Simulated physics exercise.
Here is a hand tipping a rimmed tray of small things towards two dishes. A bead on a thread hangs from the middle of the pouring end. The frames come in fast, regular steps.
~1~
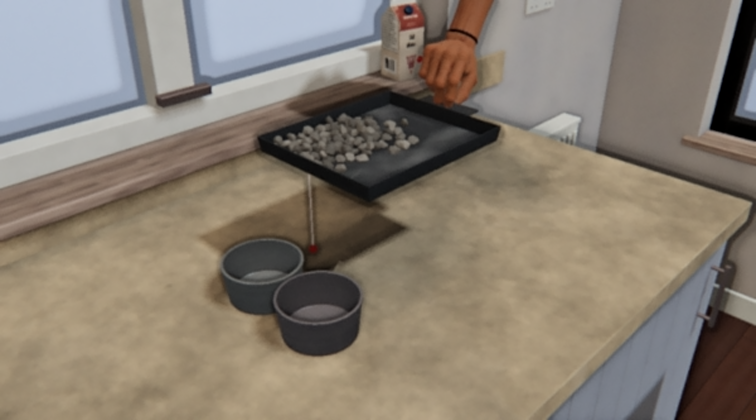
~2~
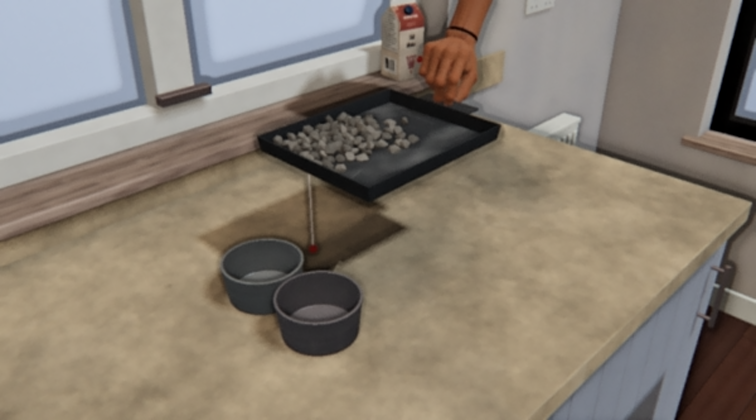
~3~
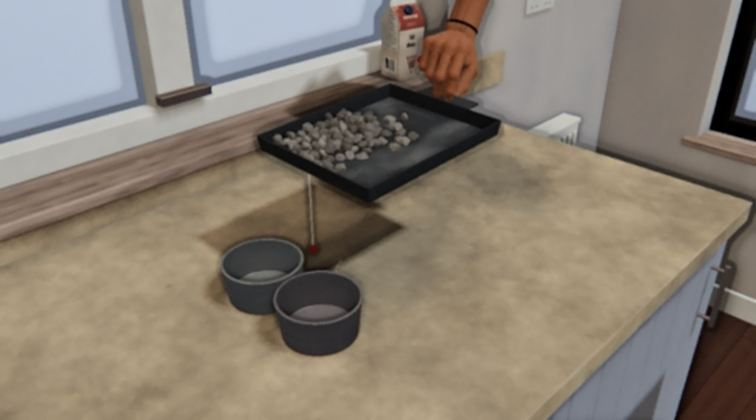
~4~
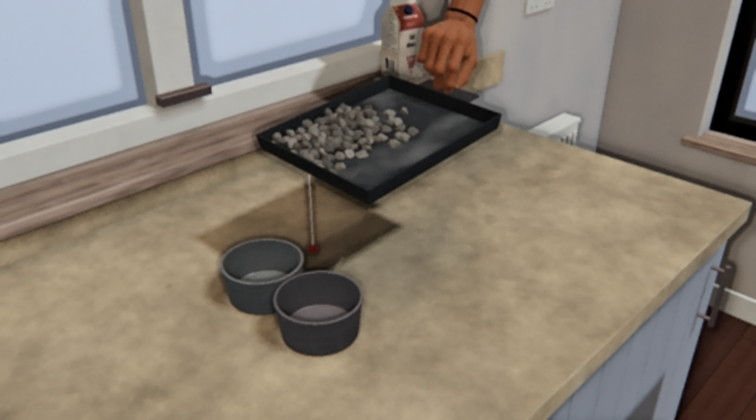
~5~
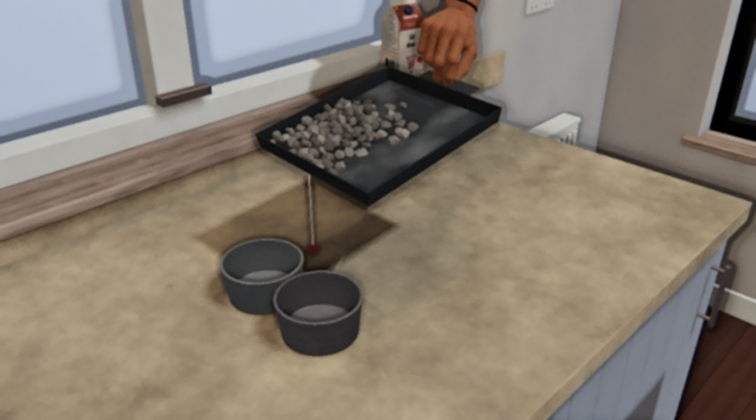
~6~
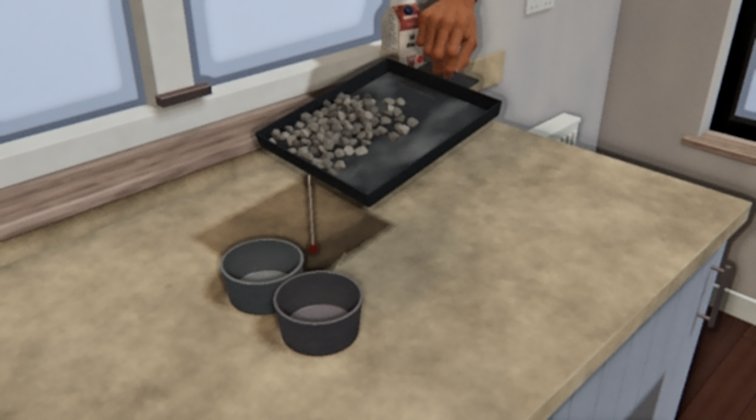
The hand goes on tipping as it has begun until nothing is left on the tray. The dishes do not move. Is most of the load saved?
The two hold over half of the load.
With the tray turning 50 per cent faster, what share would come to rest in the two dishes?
Some 80 per cent.
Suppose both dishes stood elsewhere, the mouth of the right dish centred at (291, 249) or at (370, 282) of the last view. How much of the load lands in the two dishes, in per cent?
In turn 0 and 40 in a hundred.
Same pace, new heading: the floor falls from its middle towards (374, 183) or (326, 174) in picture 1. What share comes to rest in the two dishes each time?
The first gives 40 %, the second 90 %.
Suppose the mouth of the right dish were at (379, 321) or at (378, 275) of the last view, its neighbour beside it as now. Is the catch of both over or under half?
At the first place most of it, at the second below a half.
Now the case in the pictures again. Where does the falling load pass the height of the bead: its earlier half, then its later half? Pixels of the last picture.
Around (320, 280) and then (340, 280).
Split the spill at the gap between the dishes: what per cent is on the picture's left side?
Near 10 %.
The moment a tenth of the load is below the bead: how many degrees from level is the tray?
Near 90 degrees.
Soon, tray tipped steeply; nearly all on the tray; a stray few in the air.
A while on, tray tipped right over; most on the tray; a stray few in the right dish; a stray few in the left dish; a stray few outside both; a small part in the air.
Towards the end, tray tipped past a quarter turn; about two thirds in the right dish; a small part in the left dish; about a quarter outside both.
Finally, tray tipped past a quarter turn; about two thirds in the right dish; a small part in the left dish; about a quarter outside both.
